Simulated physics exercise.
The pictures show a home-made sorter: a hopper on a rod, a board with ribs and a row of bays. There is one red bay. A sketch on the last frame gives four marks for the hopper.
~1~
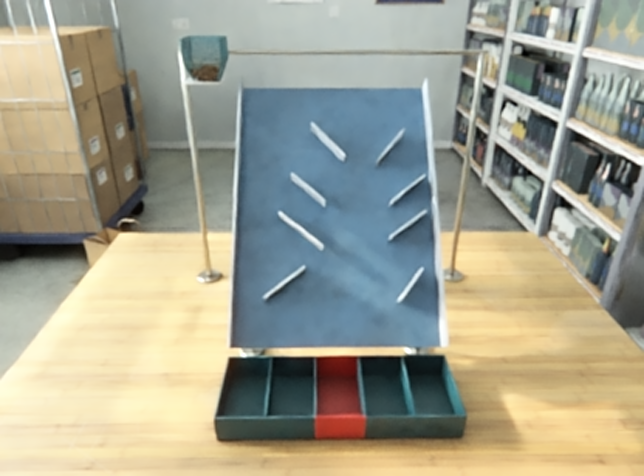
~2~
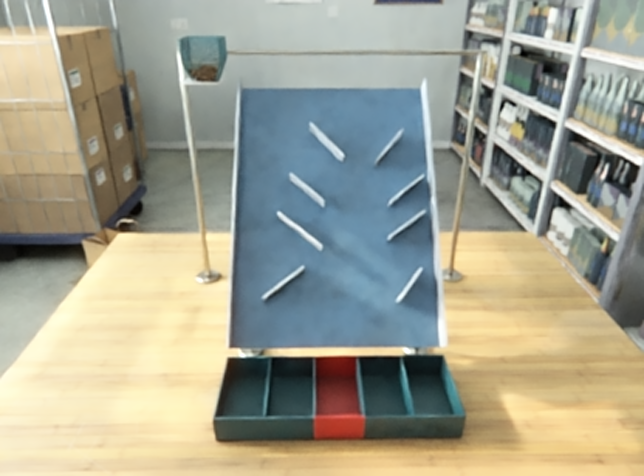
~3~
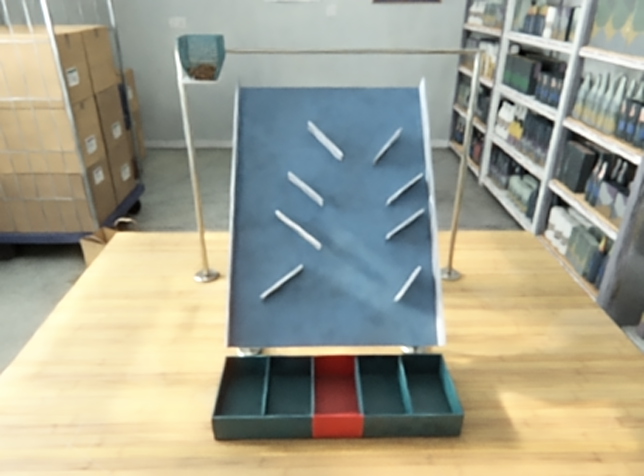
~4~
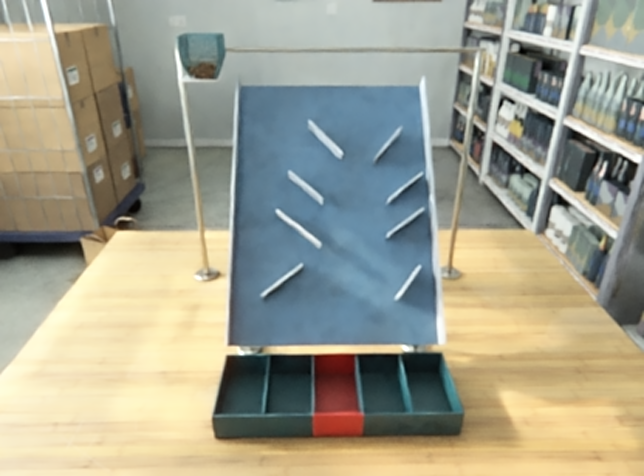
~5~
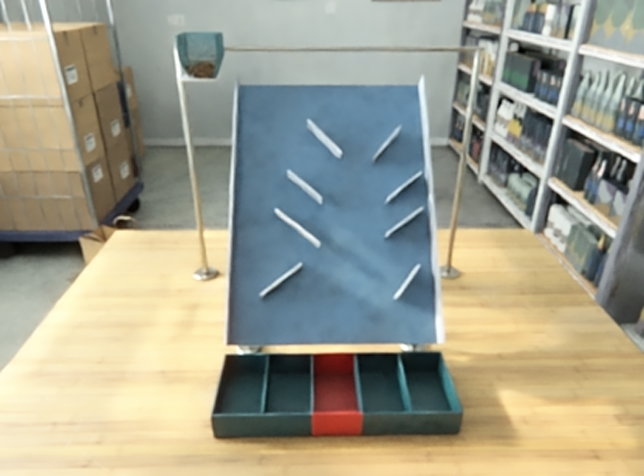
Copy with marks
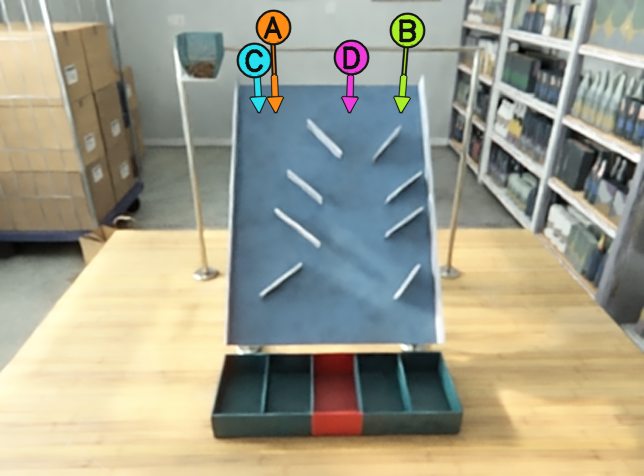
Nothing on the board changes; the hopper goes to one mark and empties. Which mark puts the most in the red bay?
B.
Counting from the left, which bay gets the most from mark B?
It is the third one.
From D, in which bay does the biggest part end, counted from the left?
The fourth.
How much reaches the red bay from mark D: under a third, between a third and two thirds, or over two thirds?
Mark D gives under a third.
On the marked copy, mark A meets the board at (275, 106); mark B meets the board at (401, 106); mark C meets the board at (258, 106); mark D meets the board at (349, 106).
With A, none in the red bay, most in other bays, about a quarter outside the box.
With B, about a third in the red bay, about a third in other bays, about a quarter outside the box.
With C, none in the red bay, most in other bays, about a quarter outside the box.
With D, a small part in the red bay, about half in other bays, about a quarter outside the box.
